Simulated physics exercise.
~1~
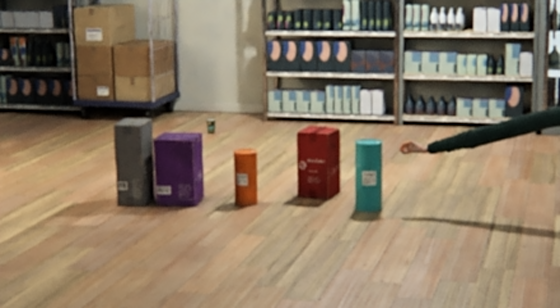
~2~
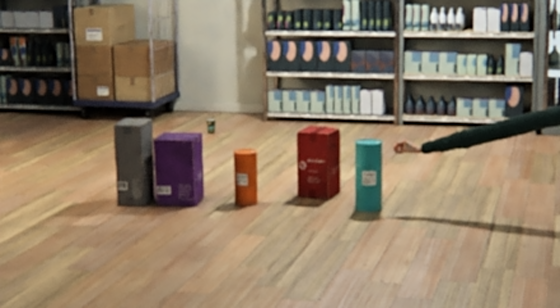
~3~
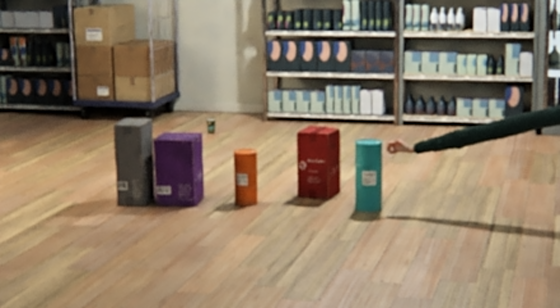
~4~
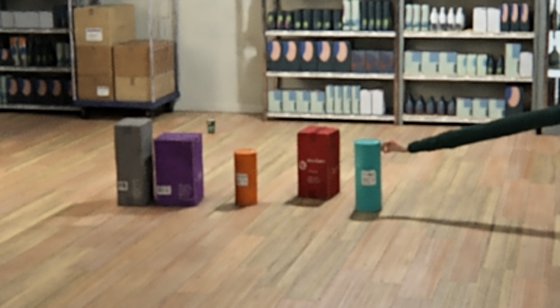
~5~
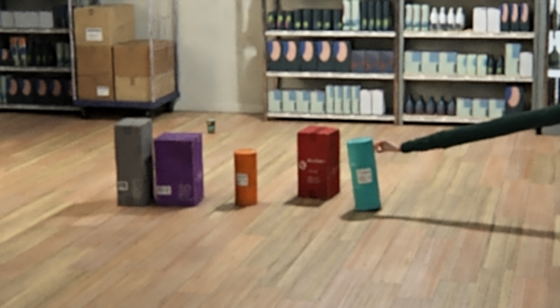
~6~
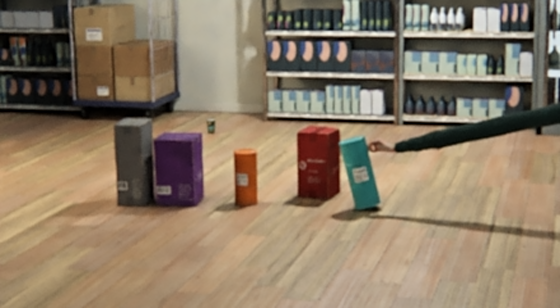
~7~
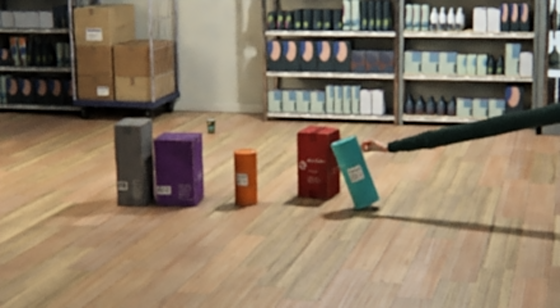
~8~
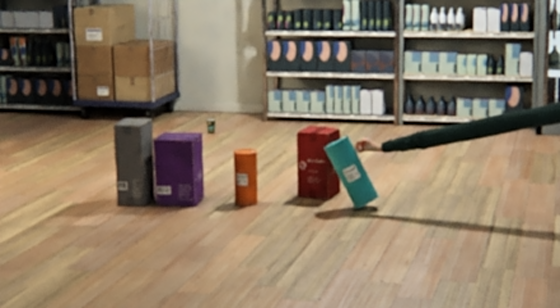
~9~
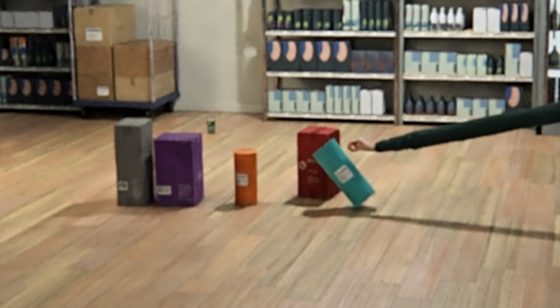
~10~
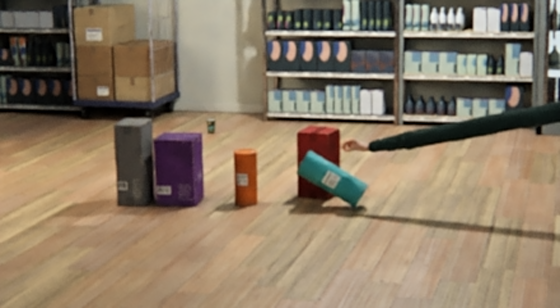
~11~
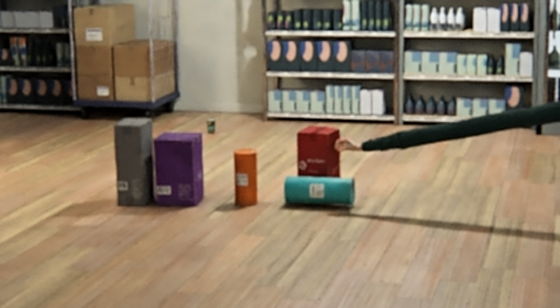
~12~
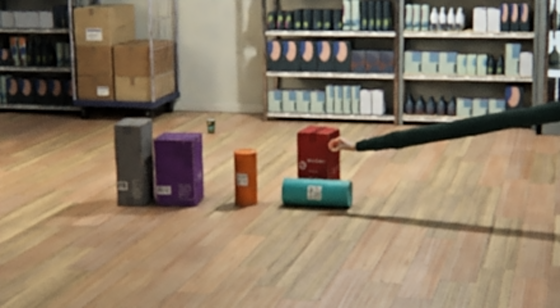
The footage shows a hand reaching in from the right toward a turquoise canister standing beside red, orange, purple and grey items on a wooden floor. The hand pushes the canister, which leans left, topples and ends up lying on its side in front of the red box.
